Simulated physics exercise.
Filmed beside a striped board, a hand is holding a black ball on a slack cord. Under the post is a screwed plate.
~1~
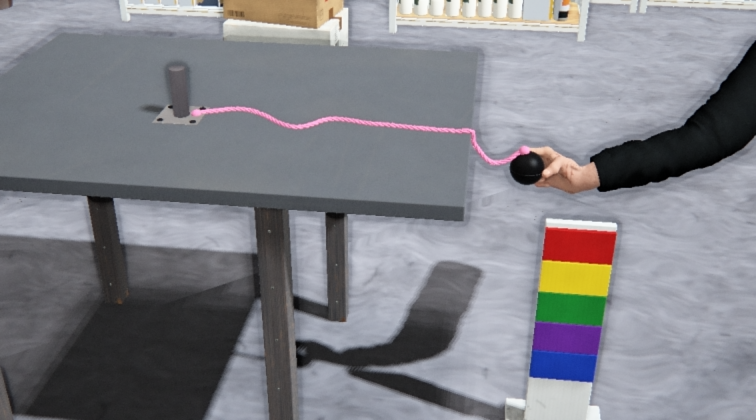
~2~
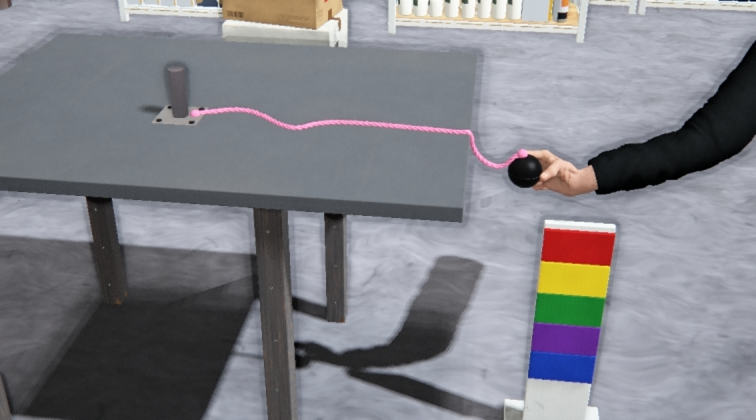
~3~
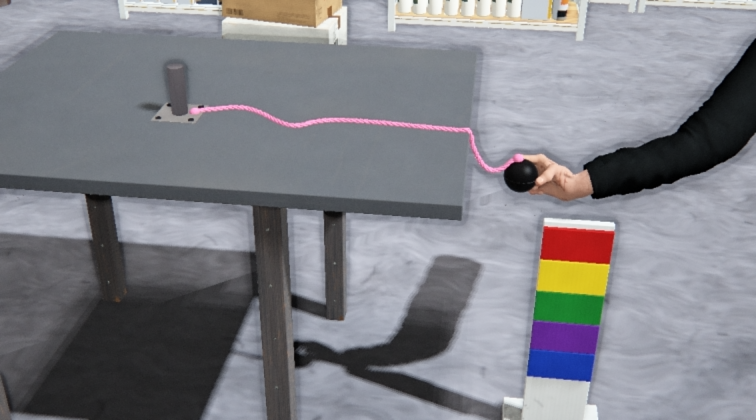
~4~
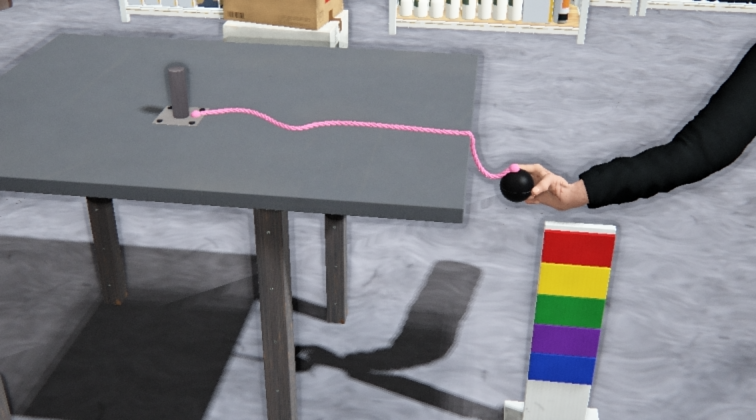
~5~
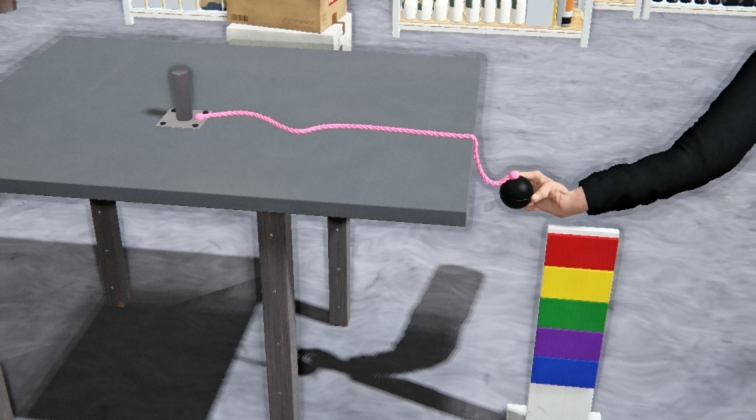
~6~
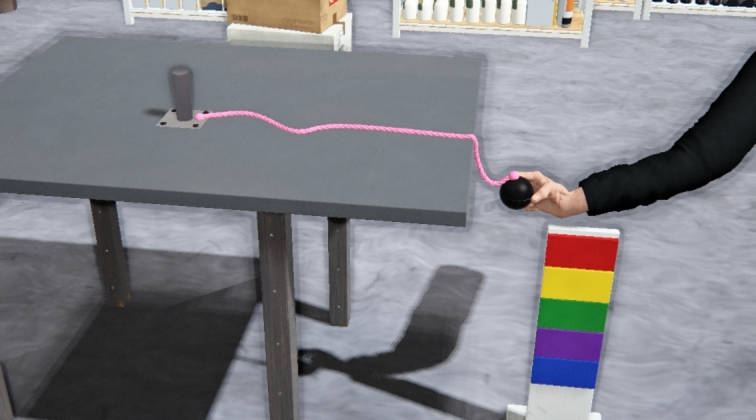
A black-sleeved arm reaches in from the right, its hand holding a black ball beside a dark grey table seen from slightly above in a workshop-like room. A slack pink cord runs from a grey post on a screwed plate, over the table edge to the ball, above a red, yellow, green, purple and blue striped board. The hand lowers the ball slightly, drifting left, while the view shifts very faintly.
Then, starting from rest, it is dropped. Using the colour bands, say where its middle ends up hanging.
Its middle ends up at the red band.
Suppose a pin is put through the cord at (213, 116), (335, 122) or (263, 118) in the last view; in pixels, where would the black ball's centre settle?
Try by try, around (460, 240), (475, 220) and (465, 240).
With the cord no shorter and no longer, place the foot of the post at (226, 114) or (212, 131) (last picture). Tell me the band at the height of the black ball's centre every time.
Answer, in order: Yellow, yellow.
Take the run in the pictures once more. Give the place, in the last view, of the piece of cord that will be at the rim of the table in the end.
The bit in question sits close to (451, 136).
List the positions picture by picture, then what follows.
In the first frame, black ball (527, 168); red (579, 248); yellow (575, 280); green (571, 310); purple (567, 339); blue (563, 367).
In the second frame, black ball (525, 171); cord through (228, 110) (275, 122) (339, 122) (409, 128) (471, 139).
In the third frame, black ball (521, 175).
In the fourth frame, black ball (517, 185); cord through (228, 111) (276, 123) (339, 123) (409, 129) (471, 140).
In the fifth frame, black ball (516, 192).
In the sixth frame, black ball (517, 193); cord through (232, 113) (279, 126) (343, 126) (413, 132) (475, 144).
A little later, ball near (483, 235); level with red.
Next, ball near (448, 242); level with red.
Later still, ball near (452, 243); level with red.
When it is over, ball near (460, 245); level with red. Its centre hangs level with the red band.
